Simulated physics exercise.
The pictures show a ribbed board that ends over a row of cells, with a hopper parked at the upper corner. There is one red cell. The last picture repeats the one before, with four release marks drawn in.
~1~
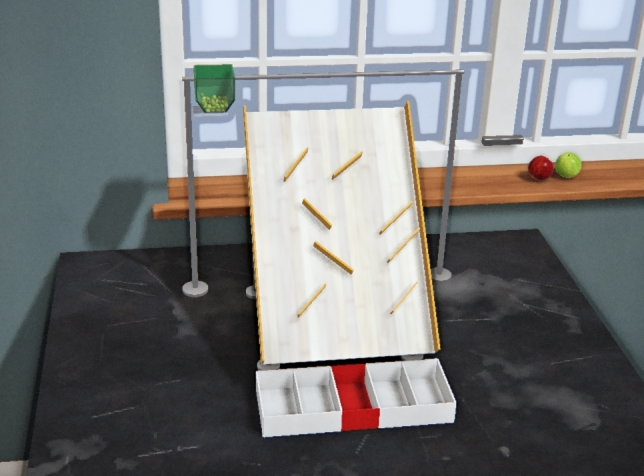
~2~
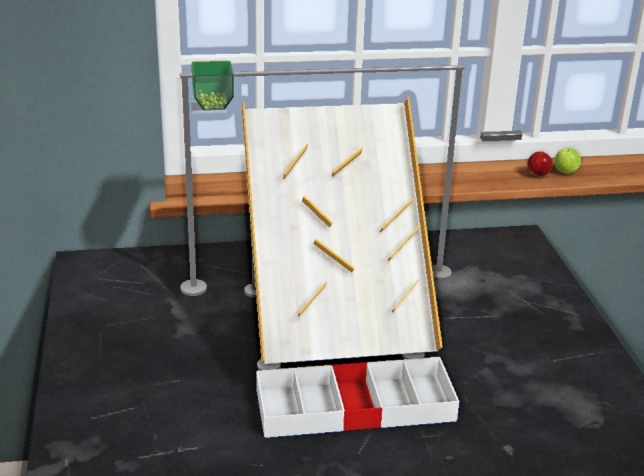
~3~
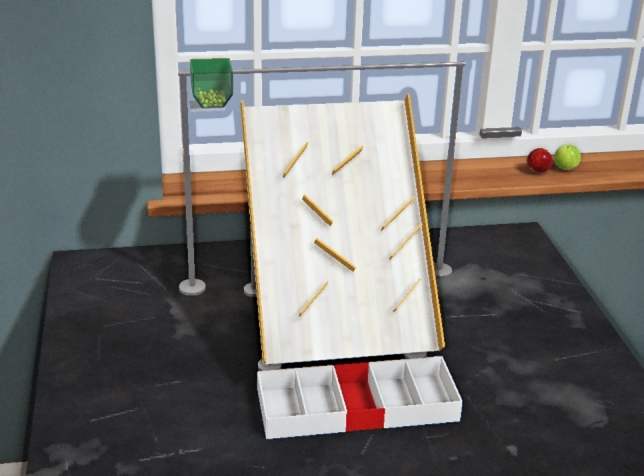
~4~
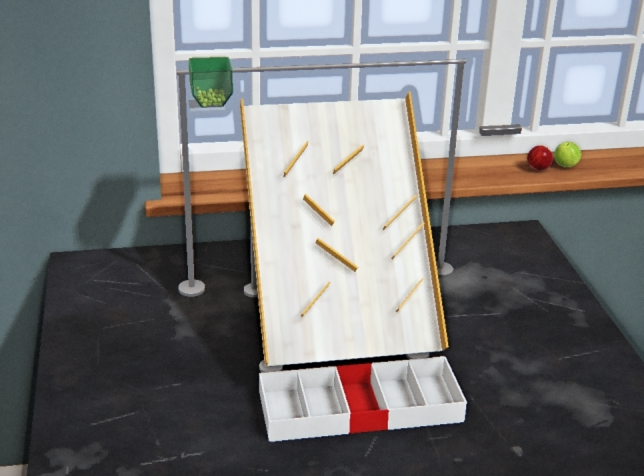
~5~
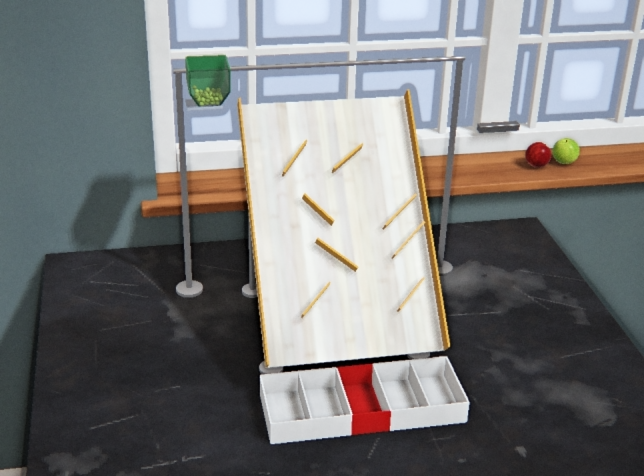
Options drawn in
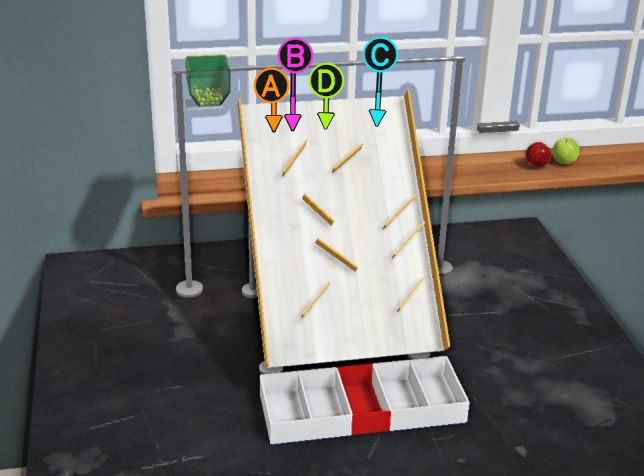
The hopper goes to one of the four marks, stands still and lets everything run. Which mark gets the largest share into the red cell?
Mark C.
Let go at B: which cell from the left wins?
It is the first one.
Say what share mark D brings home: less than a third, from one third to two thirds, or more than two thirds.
Mark D gives less than a third.
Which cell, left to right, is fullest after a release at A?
The first.
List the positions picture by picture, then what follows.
The first frame shows hopper (212, 101), dried peas, door shut.
The second frame shows ribs (285, 174) to (308, 144), (334, 172) to (363, 148), (304, 196) to (332, 223).
The third frame shows ribs (384, 226) to (414, 196), (316, 238) to (356, 268), (392, 256) to (422, 224).
The fourth frame shows ribs (303, 314) to (330, 282), (399, 309) to (423, 278).
The fifth frame shows red cell (371, 421), number 3 of 5 from the left.
On the marked copy, mark A meets the board at (273, 125); mark B meets the board at (292, 124); mark C meets the board at (377, 120); mark D meets the board at (325, 123).
Choosing A, not one piece in the red cell, almost all in other cells, about a tenth outside the box.
Choosing B, about a tenth in the red cell, almost all in other cells.
Choosing C, roughly a third in the red cell, roughly half in other cells, about a tenth outside the box.
Choosing D, about a tenth in the red cell, the larger part in other cells, about a tenth outside the box.
